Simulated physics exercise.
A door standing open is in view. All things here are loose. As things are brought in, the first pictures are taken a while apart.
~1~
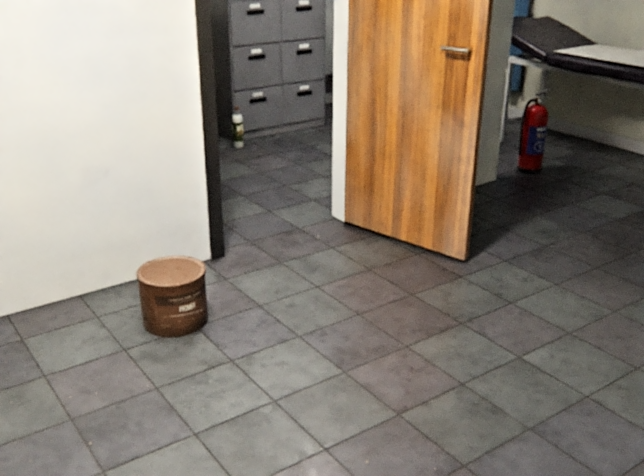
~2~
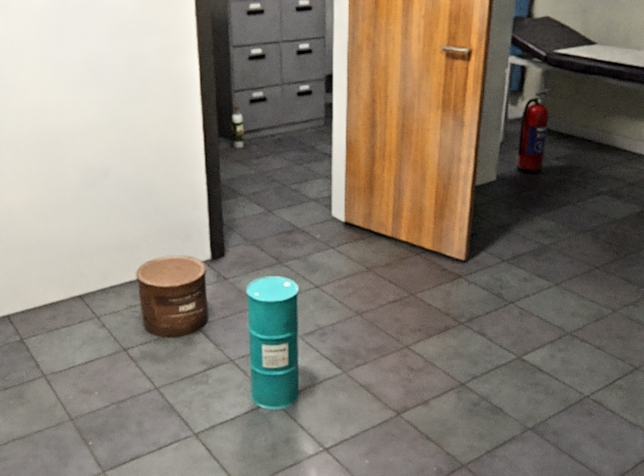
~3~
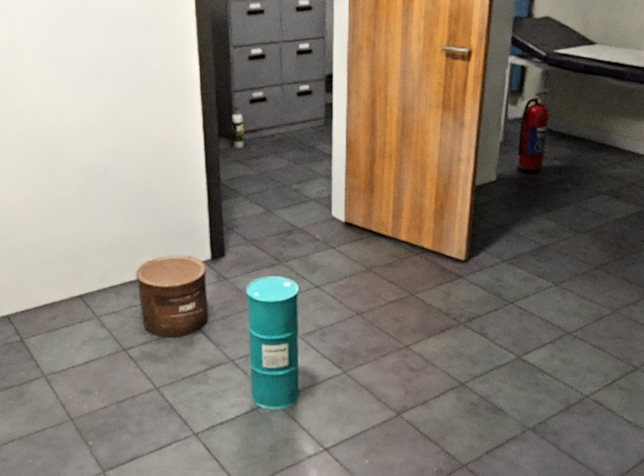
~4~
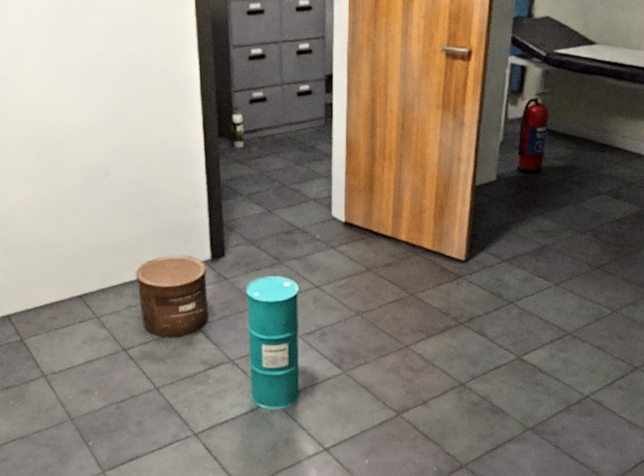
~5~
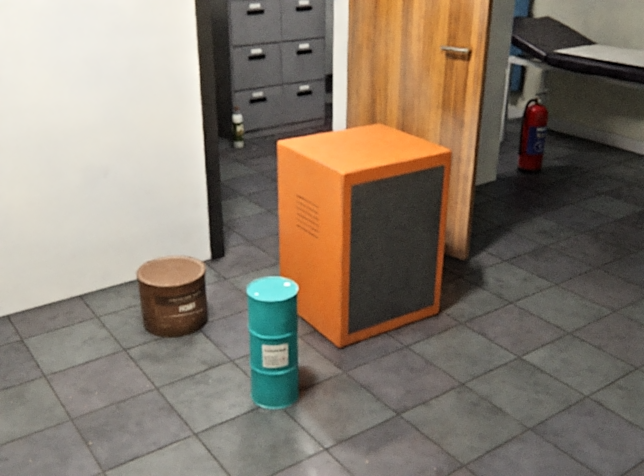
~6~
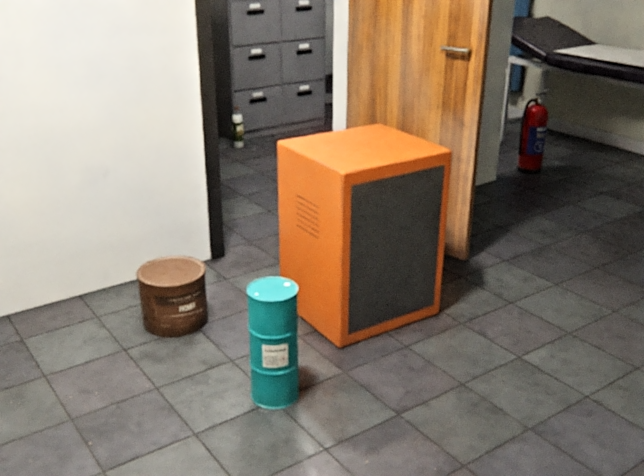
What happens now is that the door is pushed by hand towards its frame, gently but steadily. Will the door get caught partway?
I expect the door will not meet its frame.
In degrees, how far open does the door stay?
Roughly 70°.
Then, 0.40 s after the last picture, door at 98°.
Then, 0.60 s after the last picture, door at 89°.
Then, 0.80 s after the last picture, door at 79°.
Then, 1.00 s after the last picture, door at 71°.
At rest, door at 71°; all 3 in place. Seen from the same camera at the end, orange appliance near (360, 230).
